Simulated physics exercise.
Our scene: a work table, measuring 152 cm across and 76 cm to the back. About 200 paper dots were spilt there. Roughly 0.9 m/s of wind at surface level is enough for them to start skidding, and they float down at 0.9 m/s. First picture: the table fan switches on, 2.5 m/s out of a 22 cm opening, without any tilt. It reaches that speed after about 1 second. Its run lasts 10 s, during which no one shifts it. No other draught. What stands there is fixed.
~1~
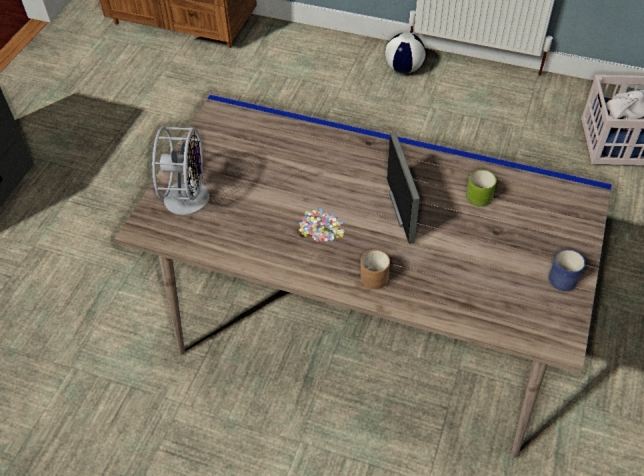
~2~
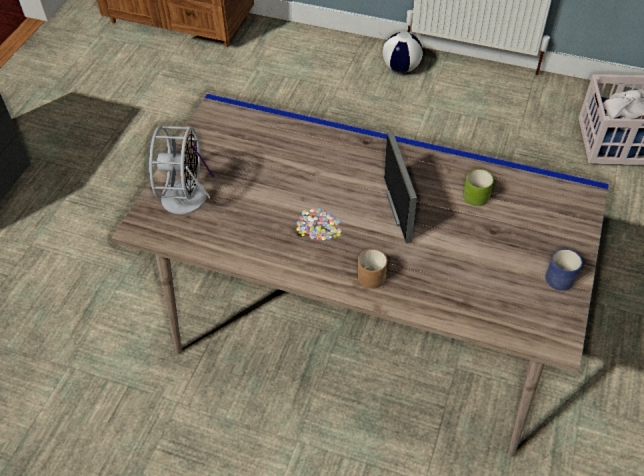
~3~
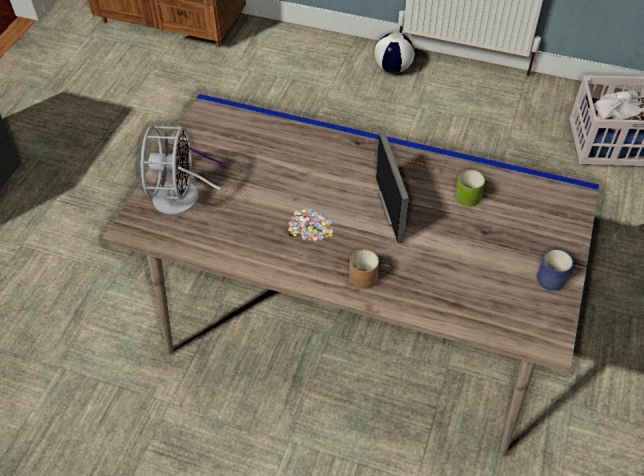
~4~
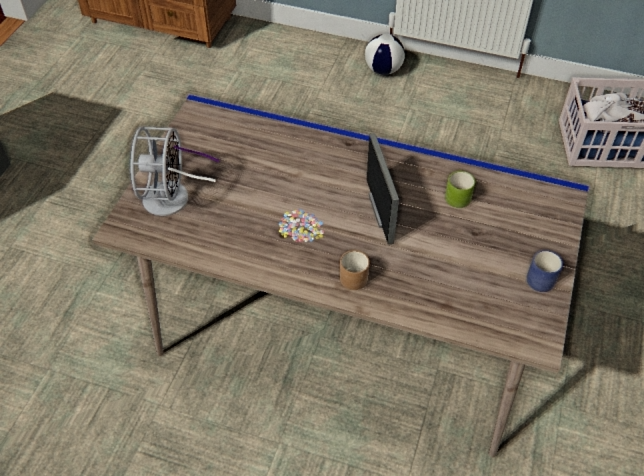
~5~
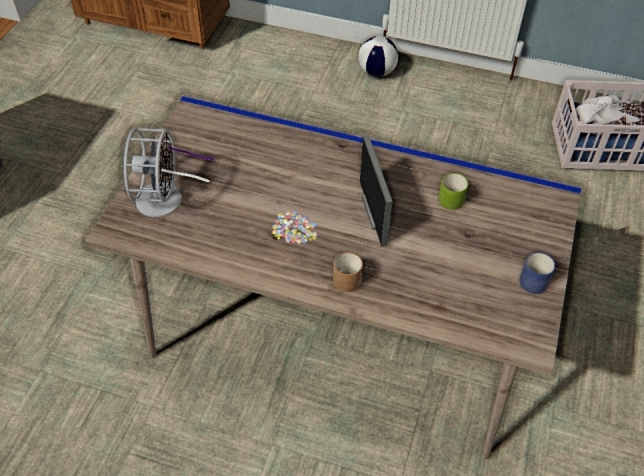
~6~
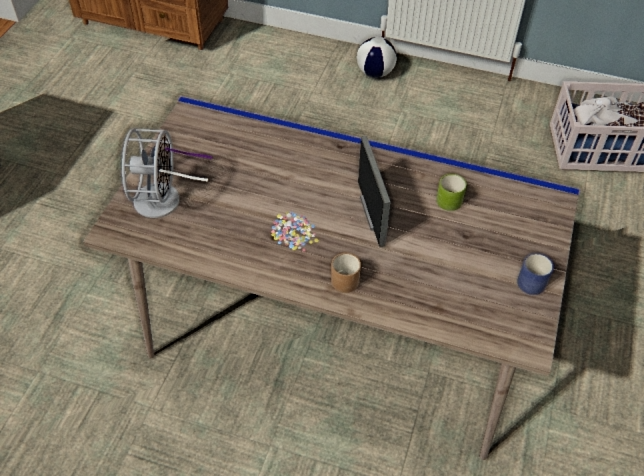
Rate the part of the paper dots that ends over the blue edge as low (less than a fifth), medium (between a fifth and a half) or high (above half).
Low.
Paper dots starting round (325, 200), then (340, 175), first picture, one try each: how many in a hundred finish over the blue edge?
Taking the two spots in order, I'd say around 60 percent and then 90 percent.
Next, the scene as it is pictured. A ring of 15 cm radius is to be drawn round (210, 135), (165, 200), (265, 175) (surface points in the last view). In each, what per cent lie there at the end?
First spot near 0 %, second near 0 %, third near 0 %.
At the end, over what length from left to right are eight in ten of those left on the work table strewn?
10 centimetres or so.
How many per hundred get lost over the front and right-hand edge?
Roughly 70 per cent at the front edge and 0 per cent at the right-hand edge.
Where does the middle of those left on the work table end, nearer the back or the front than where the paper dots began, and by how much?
Direction: Frontward; shift: About 20 cm.
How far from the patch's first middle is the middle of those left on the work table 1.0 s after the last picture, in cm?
Roughly 20 cm.
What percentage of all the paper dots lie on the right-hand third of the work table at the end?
Something close to 0 % ends up there.
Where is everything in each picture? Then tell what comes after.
The middle of the paper dots is near (321, 227), none has stirred yet and the mouth of the table fan is at (179, 164), in the first frame.
The middle of the paper dots is near (318, 226), none has stirred yet and the blue edge is centred on (396, 136), in the second frame.
The middle of the paper dots is near (310, 226), none has stirred yet, the top of a laptop is at (393, 164) and the top of a mug is at (364, 260), in the third frame.
The middle of the paper dots is near (301, 228) and none has stirred yet, in the fourth frame.
The middle of the paper dots is near (294, 229) and none has stirred yet, in the fifth frame.
The middle of the paper dots is near (294, 231), the farthest in sight from the table fan is at (317, 240) and about 10 % have left their places, in the sixth frame.
Then, 1.0 s after the last picture, 71 % are on the move or not yet settled, 0 % are over the blue edge; the middle of those still in play is near (321, 266).
Then, 2.2 s after the last picture, 43 % are on the move or not yet settled, 0 % are over the blue edge; the middle of those still in play is near (323, 288).
Then, 4.6 s after the last picture, 29 % are on the move or not yet settled, 0 % are over the blue edge; the middle of those still in play is near (324, 288).
Then, 9.1 s after the last picture, at the end, 0 % are over the blue edge; the middle of those still in play is near (324, 288).
